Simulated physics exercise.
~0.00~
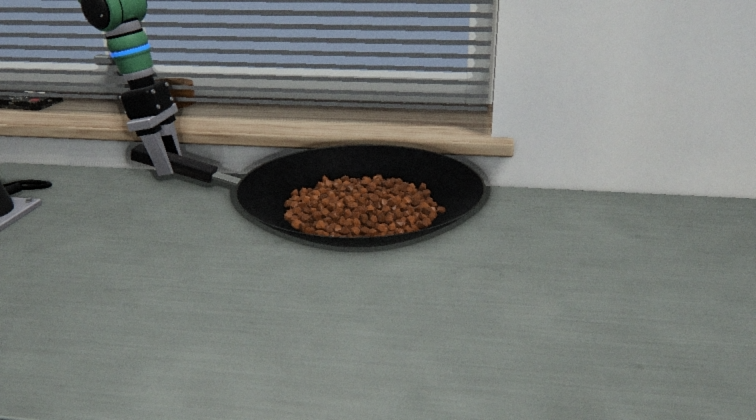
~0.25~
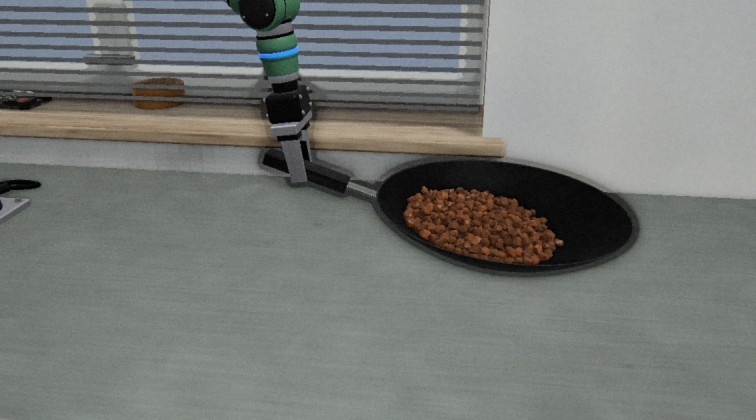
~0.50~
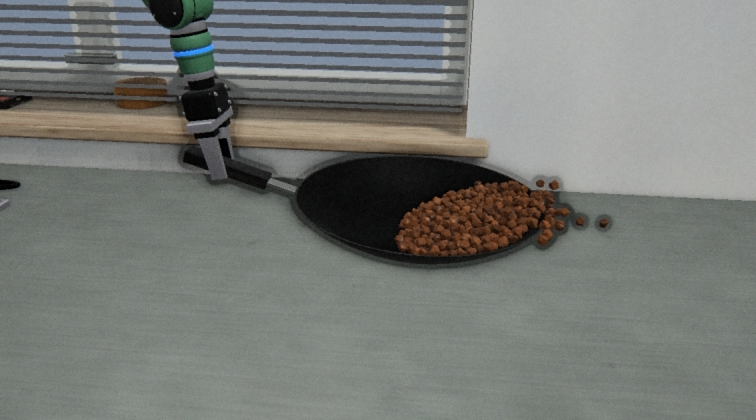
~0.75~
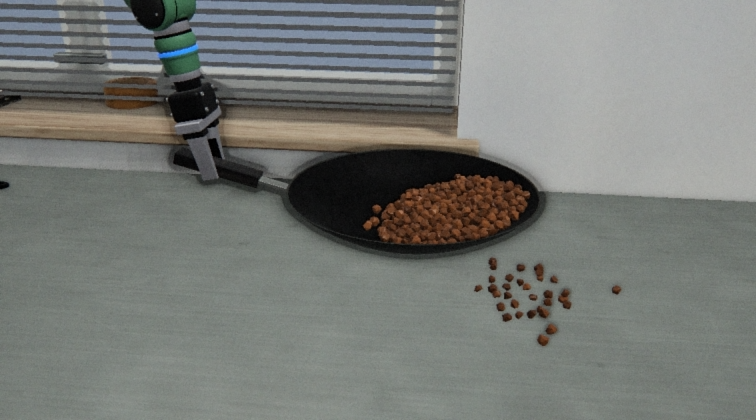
On a grey-green counter by a window, a robot arm gripping a black wok of brown pellets moved it right, then back left, flinging some pellets over the right edge; they ended up scattered on the counter while most stayed in the wok.
